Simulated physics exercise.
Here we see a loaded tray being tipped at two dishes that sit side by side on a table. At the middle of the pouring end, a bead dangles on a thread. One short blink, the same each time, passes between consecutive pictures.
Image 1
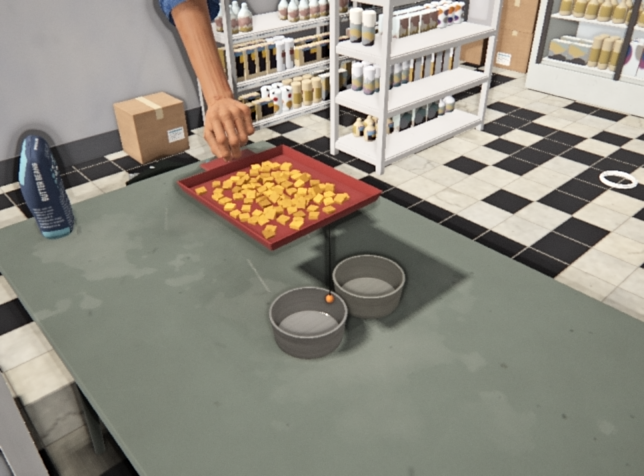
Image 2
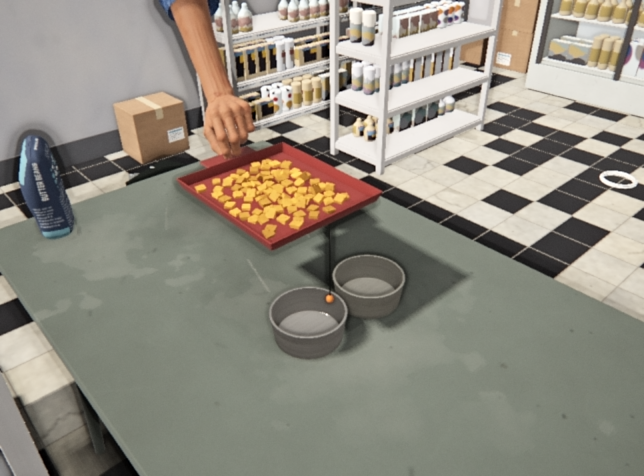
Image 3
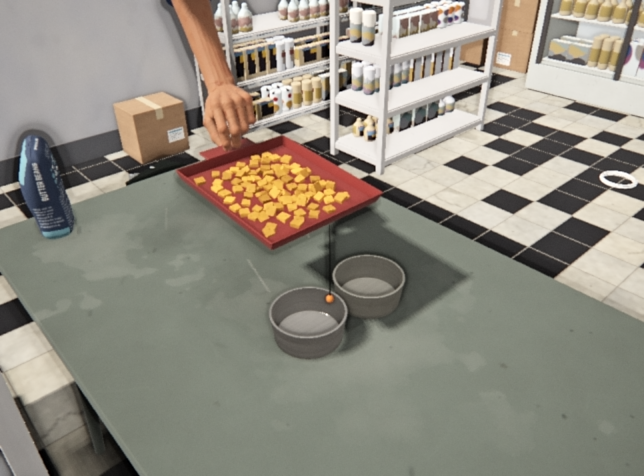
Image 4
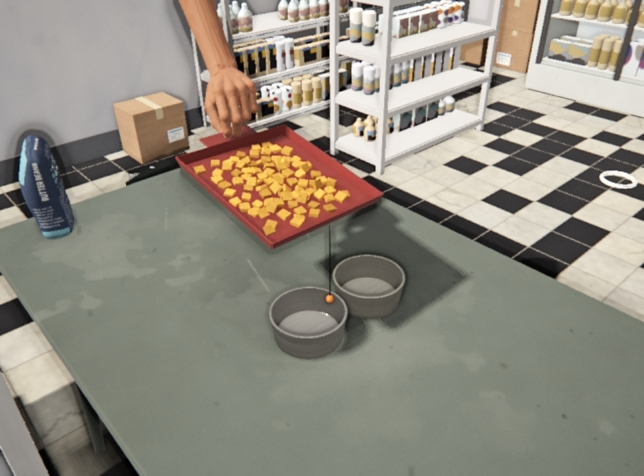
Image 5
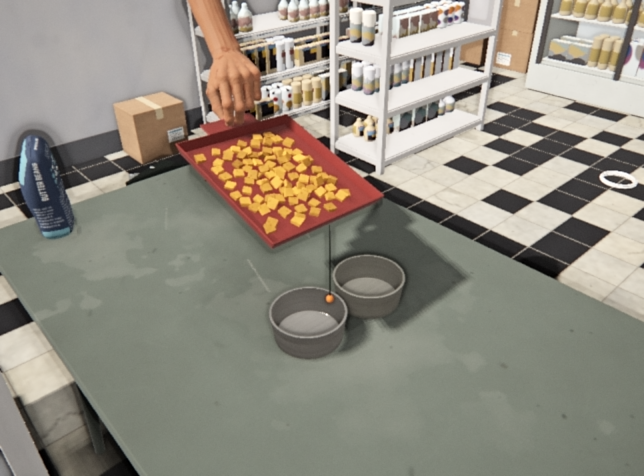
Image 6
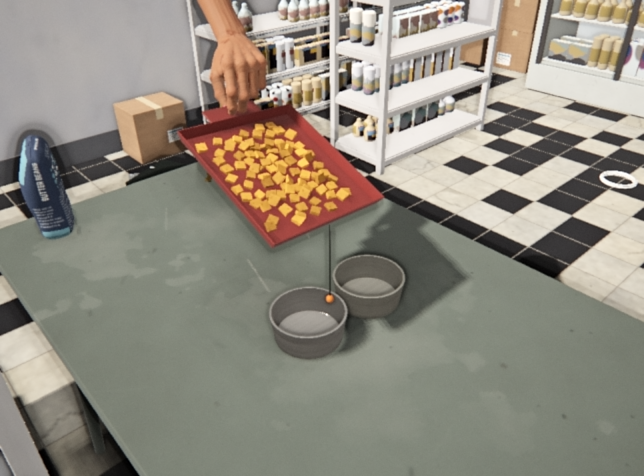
A hand gradually raising the far end of a red tray of small golden crackers above two grey dishes on a table.
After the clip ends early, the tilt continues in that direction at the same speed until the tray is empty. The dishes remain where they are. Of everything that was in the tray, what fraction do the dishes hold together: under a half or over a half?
The dishes will catch only a minority of the load.
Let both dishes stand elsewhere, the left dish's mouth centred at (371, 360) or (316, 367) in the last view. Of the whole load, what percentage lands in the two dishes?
The first try yields 20% and the second yields 60%.
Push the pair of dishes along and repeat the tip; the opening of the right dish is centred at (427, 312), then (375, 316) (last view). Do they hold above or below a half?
Result, first place: Not as much as half; second place: Exceeding half.
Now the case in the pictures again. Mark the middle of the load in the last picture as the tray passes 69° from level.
The middle of the load sits near (339, 203).
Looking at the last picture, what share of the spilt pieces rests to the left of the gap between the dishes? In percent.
Close to 10 per cent of the spill, I think.
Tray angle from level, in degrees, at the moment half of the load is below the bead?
The tilt is near 100° by then.
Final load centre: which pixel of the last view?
Close to (383, 339).
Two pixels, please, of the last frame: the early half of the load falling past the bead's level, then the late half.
First close to (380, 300), next close to (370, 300).
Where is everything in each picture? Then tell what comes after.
In the first frame, corners of the pouring end (271, 240) and (377, 191), level; middle of the load (278, 192), small crackers; left dish (334, 340); right dish (394, 301); bead on its thread (330, 299).
In the second frame, corners of the pouring end (272, 240) and (377, 191), level; middle of the load (278, 191).
In the third frame, corners of the pouring end (272, 240) and (377, 192), tipped barely, lowest at the right corner; middle of the load (278, 187).
In the fourth frame, corners of the pouring end (273, 240) and (378, 193), tipped a little, lowest at the right corner; middle of the load (278, 181).
In the fifth frame, corners of the pouring end (274, 240) and (379, 194), tipped clearly, lowest at the right corner; middle of the load (279, 175).
In the sixth frame, corners of the pouring end (275, 240) and (379, 196), tipped clearly, lowest at the right corner; middle of the load (281, 170); left dish (334, 340); right dish (394, 301).
Just after the last frame, tray tipped steeply; almost all on the tray; about a tenth in the air.
A moment on, tray tipped past a quarter turn; just a few on the tray; about a tenth in the right dish; roughly half outside both; roughly a third in the air.
Further on, tray tipped past a quarter turn; about a tenth in the right dish; the larger part outside both.
When it is over, tray tipped past a quarter turn; not one in the left dish; about a tenth in the right dish; the larger part outside both.
